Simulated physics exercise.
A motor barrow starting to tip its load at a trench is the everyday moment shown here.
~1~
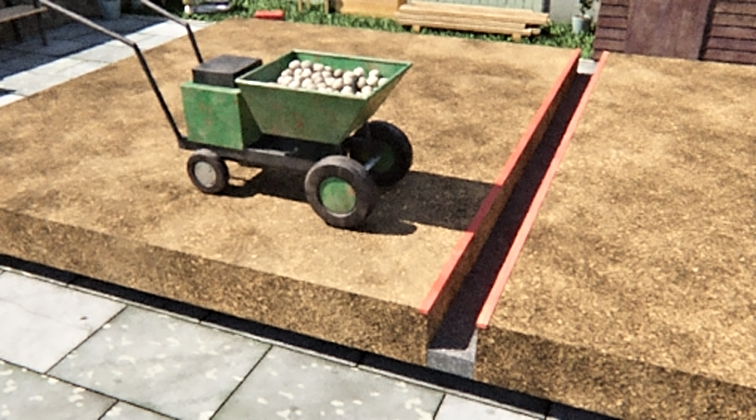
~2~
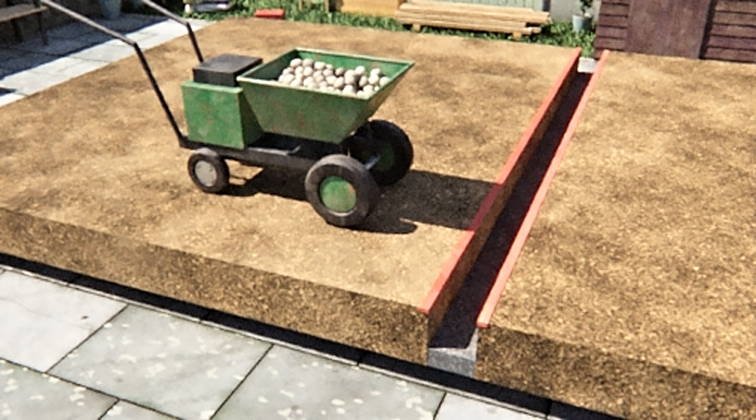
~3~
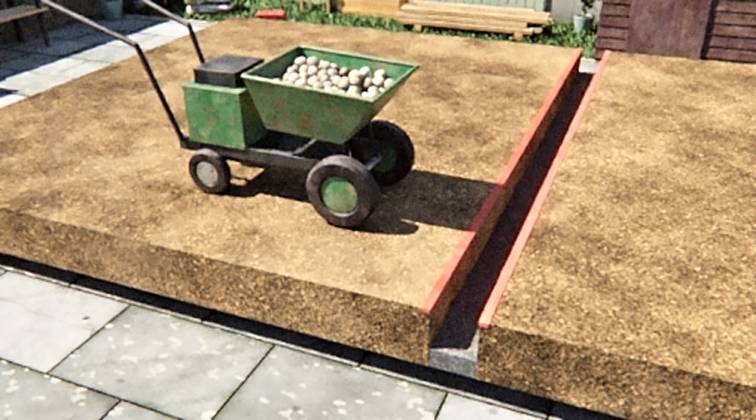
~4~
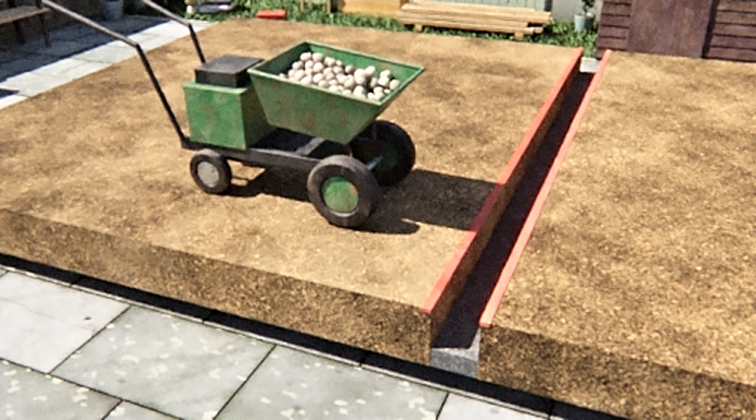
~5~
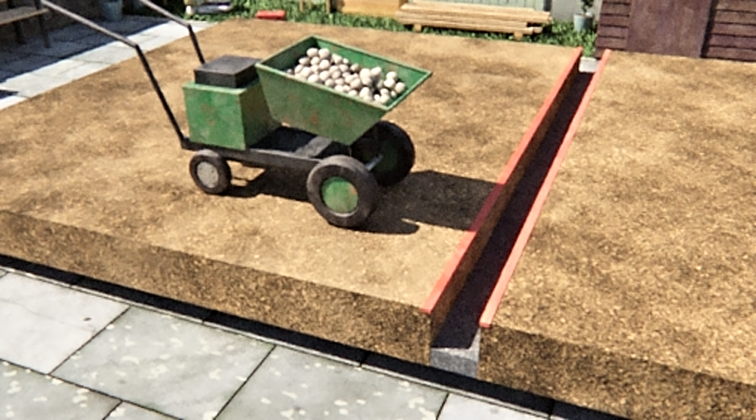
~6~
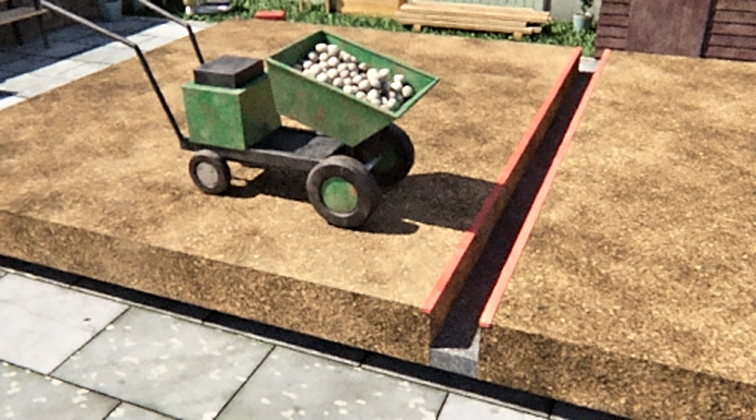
We see a green motor barrow loaded with pale river pebbles standing on brown ground, left of a narrow red-edged trench. The skip is level at first, then gradually tilts toward the right while the wheels stay in place.
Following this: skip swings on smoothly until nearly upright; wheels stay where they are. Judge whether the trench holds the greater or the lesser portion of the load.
The trench holds the greater portion of it.
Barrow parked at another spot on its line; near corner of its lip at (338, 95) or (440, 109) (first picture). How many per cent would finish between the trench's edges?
First spot: 40 %, second spot: 0 %.
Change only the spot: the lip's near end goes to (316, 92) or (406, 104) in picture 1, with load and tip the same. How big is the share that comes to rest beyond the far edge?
0 and 40 in a hundred, in that order.
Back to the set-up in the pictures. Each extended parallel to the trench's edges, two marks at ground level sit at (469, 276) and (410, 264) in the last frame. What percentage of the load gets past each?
50 % and 100 %.
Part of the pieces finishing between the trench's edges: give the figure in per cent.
Around 80 in every hundred pieces.
Shortly afterwards, skip tipped steeply; the whole lot in the skip.
Next, skip tipped right over; the bulk in the skip; only a few short of the trench; a little in or heaped over the trench; only a few falling.
Some moments later, skip tipped right over; near a quarter in the skip; a little short of the trench; near two thirds in or heaped over the trench; only a few beyond it.
In the end, skip tipped right over; only a few in the skip; near a quarter short of the trench; the bulk in or heaped over the trench; only a few beyond it.
